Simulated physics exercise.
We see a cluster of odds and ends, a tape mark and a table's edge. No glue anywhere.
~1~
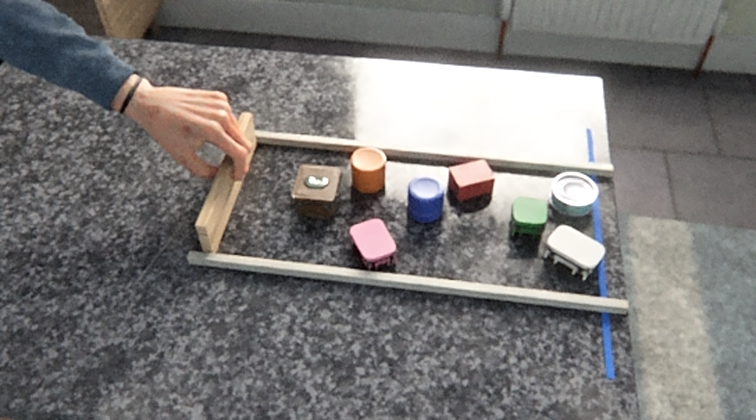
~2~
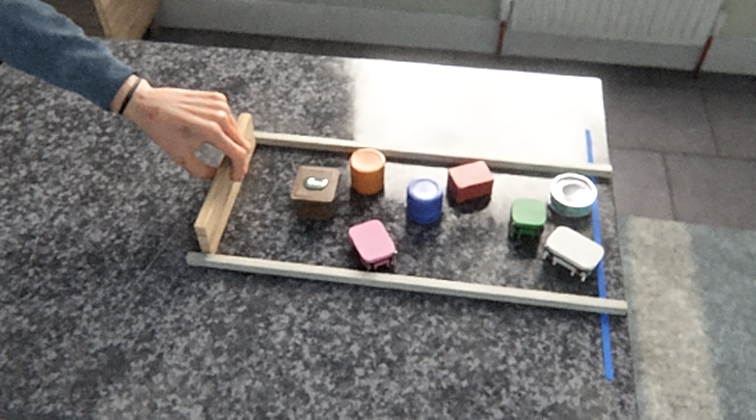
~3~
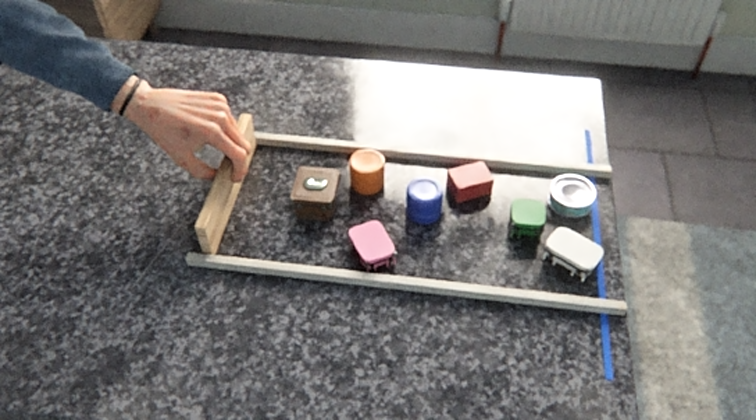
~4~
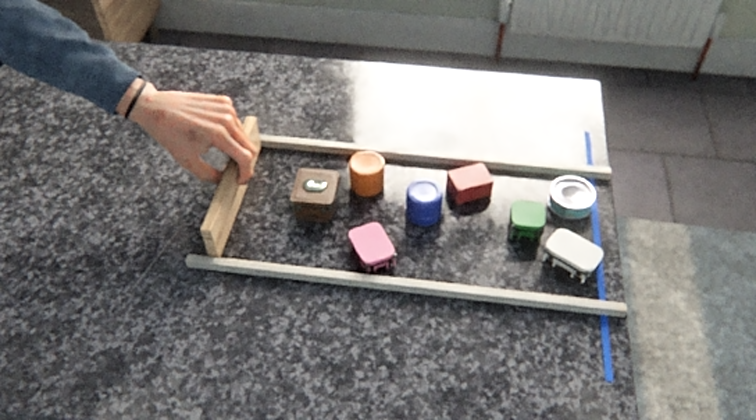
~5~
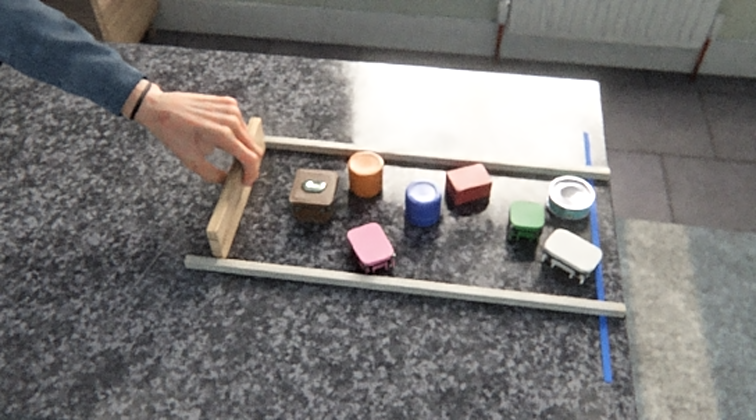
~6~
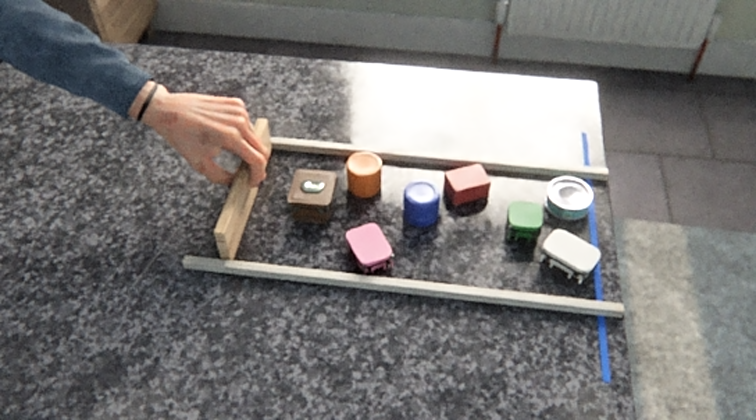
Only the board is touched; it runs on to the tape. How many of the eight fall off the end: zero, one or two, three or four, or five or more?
Here the number that fall off is five or more.
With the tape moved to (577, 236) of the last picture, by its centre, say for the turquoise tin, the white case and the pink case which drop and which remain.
The turquoise tin falls; the white case is lost; the pink case stays on.
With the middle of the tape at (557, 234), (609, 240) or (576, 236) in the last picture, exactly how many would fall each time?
Down on the floor: 3, 8 and 5.
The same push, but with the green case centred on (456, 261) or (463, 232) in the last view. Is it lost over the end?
Place by place, it is lost; tumbles off.
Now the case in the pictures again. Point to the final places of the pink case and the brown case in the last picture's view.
The pink case at (617, 283), the brown case at (618, 228).
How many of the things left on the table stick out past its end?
3 of them.
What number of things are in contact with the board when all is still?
In contact: 3.
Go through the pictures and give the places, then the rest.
Turquoise tin (573, 195); white case (574, 253); green case (528, 218); board (229, 181); tape (598, 235), in the first picture.
White case (573, 254); red block (470, 181), in the second picture.
Green case (527, 220); brown case (316, 193), in the third picture.
Turquoise tin (571, 198); pink case (372, 249), in the fourth picture.
White case (571, 257); blue lid (423, 203), in the fifth picture.
Turquoise tin (568, 199); white case (570, 257); green case (524, 222); board (246, 187); tape (594, 238), in the sixth picture.
Soon after, none off yet; turquoise tin at rest near (568, 199); white case at rest near (570, 257); green case at rest near (524, 222).
After that, none off yet; turquoise tin displaced a little near (582, 201); white case displaced a little near (593, 270); green case displaced well along near (579, 230).
In the end, the number that fall off is five or more; gone, blue lid, red block, green case, white case and turquoise tin.
